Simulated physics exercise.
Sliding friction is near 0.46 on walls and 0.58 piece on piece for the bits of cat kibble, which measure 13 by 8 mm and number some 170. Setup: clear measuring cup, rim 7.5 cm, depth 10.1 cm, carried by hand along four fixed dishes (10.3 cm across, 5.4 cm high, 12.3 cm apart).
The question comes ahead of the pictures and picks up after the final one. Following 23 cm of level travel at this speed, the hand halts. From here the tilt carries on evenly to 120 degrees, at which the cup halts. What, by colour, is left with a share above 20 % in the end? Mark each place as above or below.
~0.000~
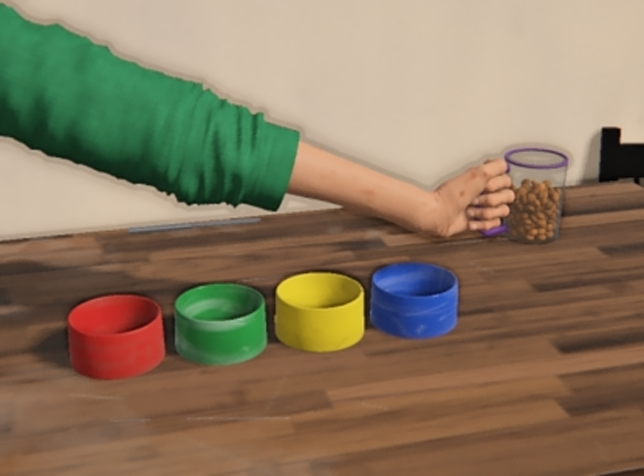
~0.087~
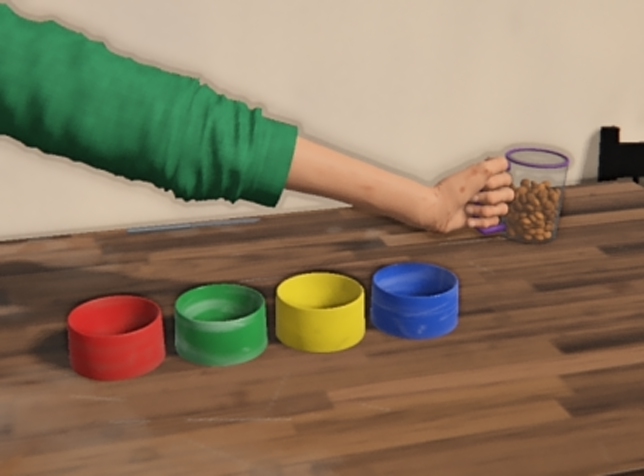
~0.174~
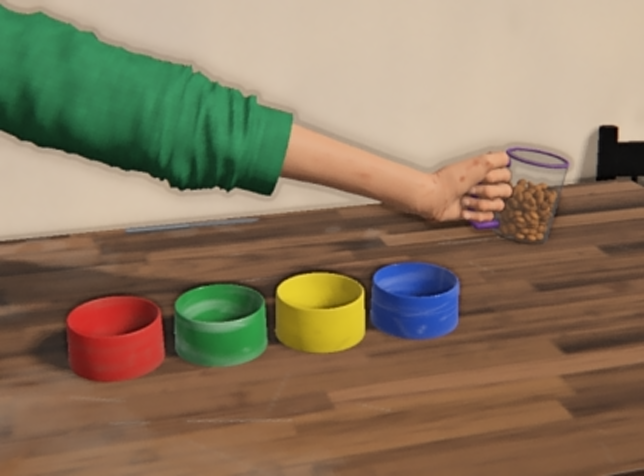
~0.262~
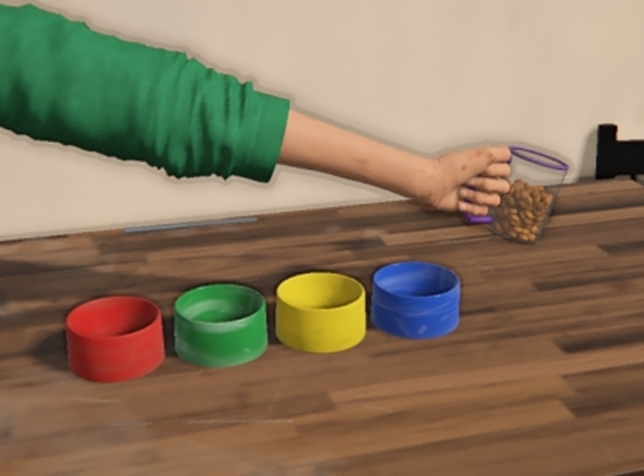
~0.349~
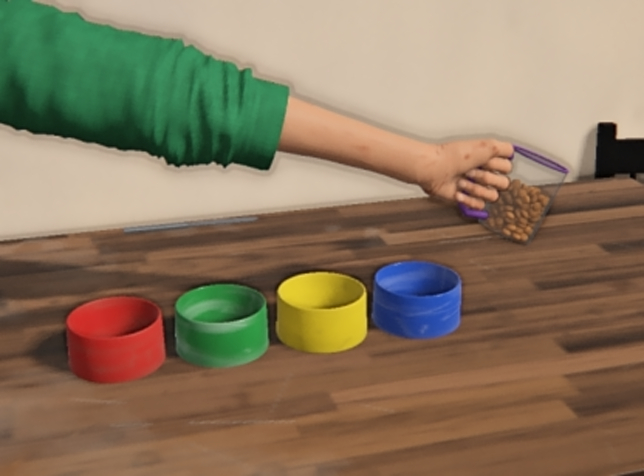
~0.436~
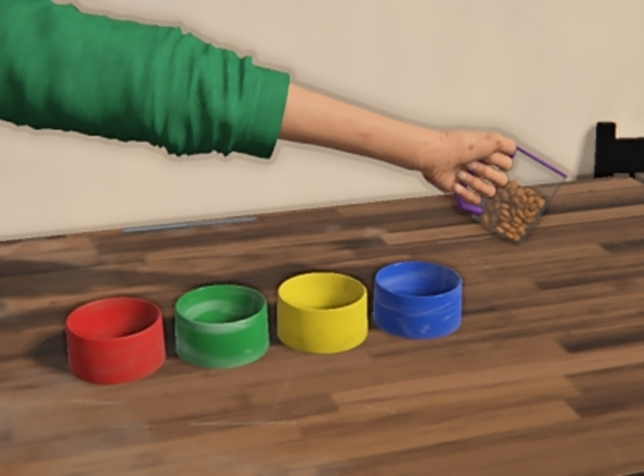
Marks: Red below, blue below, green below, yellow below, counter above.
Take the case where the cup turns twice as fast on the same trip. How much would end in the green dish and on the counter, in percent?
Then the green dish would get 0 and the counter 100.
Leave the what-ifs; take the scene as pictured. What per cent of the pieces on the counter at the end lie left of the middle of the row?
Near 0 percent ends up there.
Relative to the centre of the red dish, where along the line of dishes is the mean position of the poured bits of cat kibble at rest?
About 49 cm to its right-hand side.
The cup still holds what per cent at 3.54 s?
Around 0 in a hundred.
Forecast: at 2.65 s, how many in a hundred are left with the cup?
About 0 %.
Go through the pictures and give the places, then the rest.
Cup at (533, 197), tilt 0 degrees, lip at (564, 156), moved 0.0 cm; middle of the pieces at (533, 207); blue dish at (415, 280); yellow dish at (320, 291); green dish at (220, 303); red dish at (115, 315), in the first picture.
Cup at (532, 197), tilt 3 degrees, lip at (565, 157), moved 0.2 cm; middle of the pieces at (531, 207), in the second picture.
Cup at (529, 197), tilt 9 degrees, lip at (564, 160), moved 0.8 cm; middle of the pieces at (526, 208), in the third picture.
Cup at (525, 196), tilt 17 degrees, lip at (564, 164), moved 1.4 cm; middle of the pieces at (521, 207), in the fourth picture.
Cup at (521, 196), tilt 24 degrees, lip at (563, 168), moved 2.1 cm; middle of the pieces at (516, 207), in the fifth picture.
Cup at (518, 196), tilt 31 degrees, lip at (562, 173), moved 2.7 cm; middle of the pieces at (511, 207); blue dish at (418, 279); yellow dish at (322, 292); green dish at (221, 305); red dish at (114, 318). Its pace works out near 85 degrees a second; the hand travels 7 cm a second, in the sixth picture.
After 1.76 s, tilt 120 degrees; cup holds 25 %.
After 2.65 s, tilt 120 degrees; cup holds 0 %.
After 3.54 s, tilt 120 degrees; cup holds 0 %.
In the end, at 3.8 s, red 0 %, blue 0 %, green 0 %, yellow 0 %, counter 100 %.
